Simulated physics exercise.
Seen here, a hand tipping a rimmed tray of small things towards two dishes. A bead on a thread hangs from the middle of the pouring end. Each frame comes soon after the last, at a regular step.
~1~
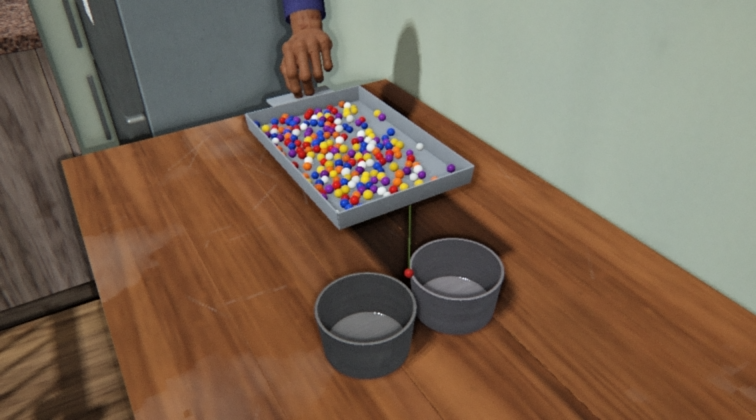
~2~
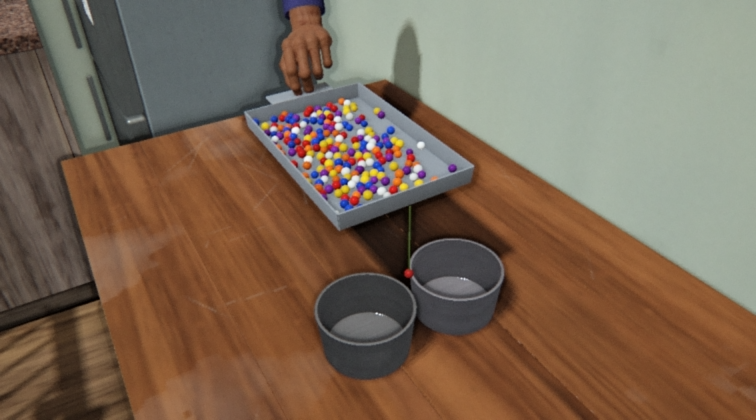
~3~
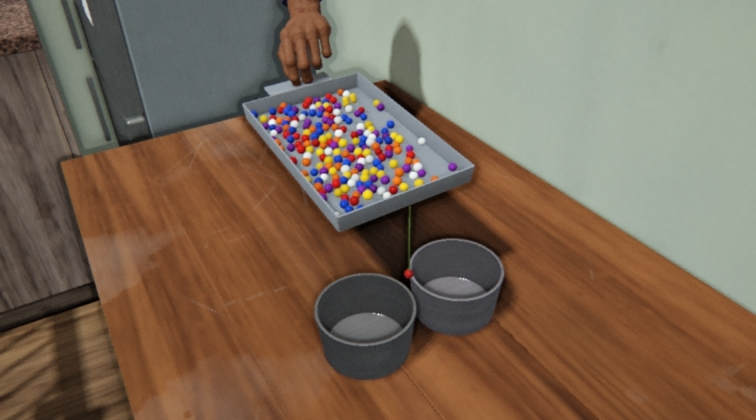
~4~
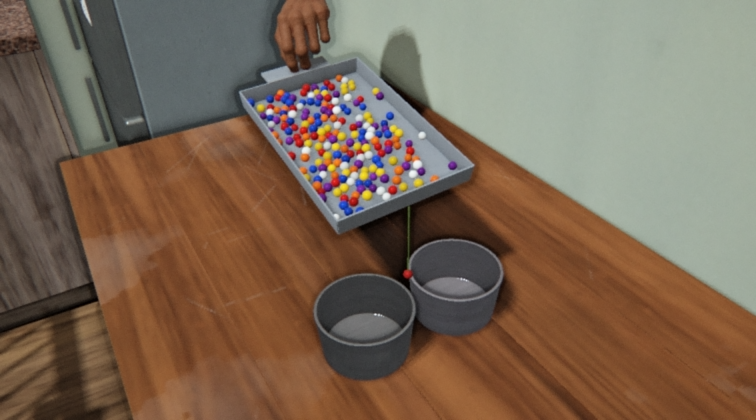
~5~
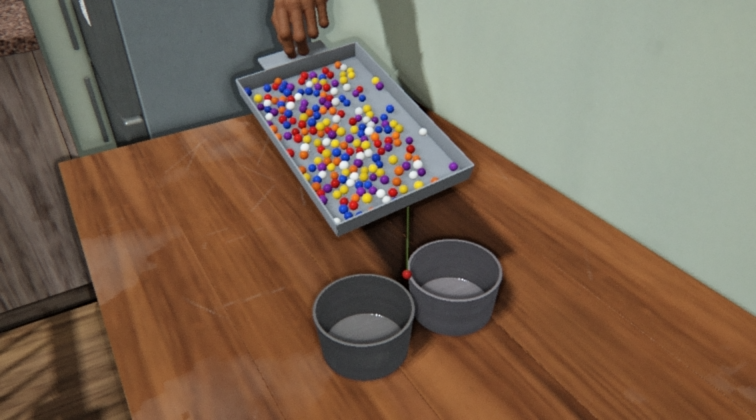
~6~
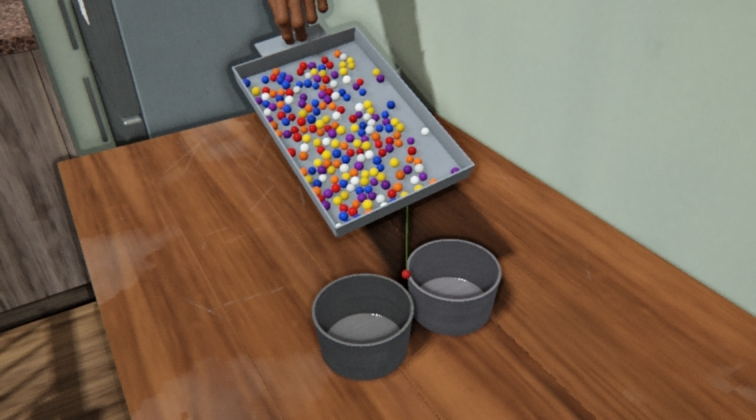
A tray of colorful beads was slowly raised at its far end by a hand, tilting toward two dark round dishes on a wooden table, and the beads began shifting inside it.
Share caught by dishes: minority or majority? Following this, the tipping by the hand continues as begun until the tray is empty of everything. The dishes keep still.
The load mostly goes into the dishes.
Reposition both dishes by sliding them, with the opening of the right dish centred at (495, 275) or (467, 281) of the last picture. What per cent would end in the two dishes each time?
First placement: Some 50 %; second placement: Some 90 %.
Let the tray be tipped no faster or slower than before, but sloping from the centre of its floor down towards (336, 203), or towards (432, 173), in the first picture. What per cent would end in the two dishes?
90 per cent, then 90 per cent.
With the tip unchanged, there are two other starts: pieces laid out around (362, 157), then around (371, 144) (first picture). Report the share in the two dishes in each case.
From the first start you get 60 in a hundred, from the second 70 in a hundred.
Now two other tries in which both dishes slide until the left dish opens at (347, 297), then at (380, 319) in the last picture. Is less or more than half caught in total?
Short of half, then beyond half.
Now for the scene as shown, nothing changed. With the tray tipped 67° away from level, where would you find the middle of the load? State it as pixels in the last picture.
In the last view, the load is centred close to (364, 195).
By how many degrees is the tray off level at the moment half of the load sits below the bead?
Roughly 95 degrees.
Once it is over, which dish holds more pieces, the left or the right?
Winning side: Left of the pair.
Just after the last frame, tray tipped steeply; almost all on the tray; just a few in the left dish; about a tenth in the air.
A moment on, tray tipped past a quarter turn; about a tenth on the tray; roughly half in the left dish; roughly a quarter outside both; about a tenth in the air.
Further on, tray tipped past a quarter turn; roughly two thirds in the left dish; roughly a quarter outside both.
When it is over, tray tipped past a quarter turn; roughly two thirds in the left dish; not one in the right dish; roughly a quarter outside both.
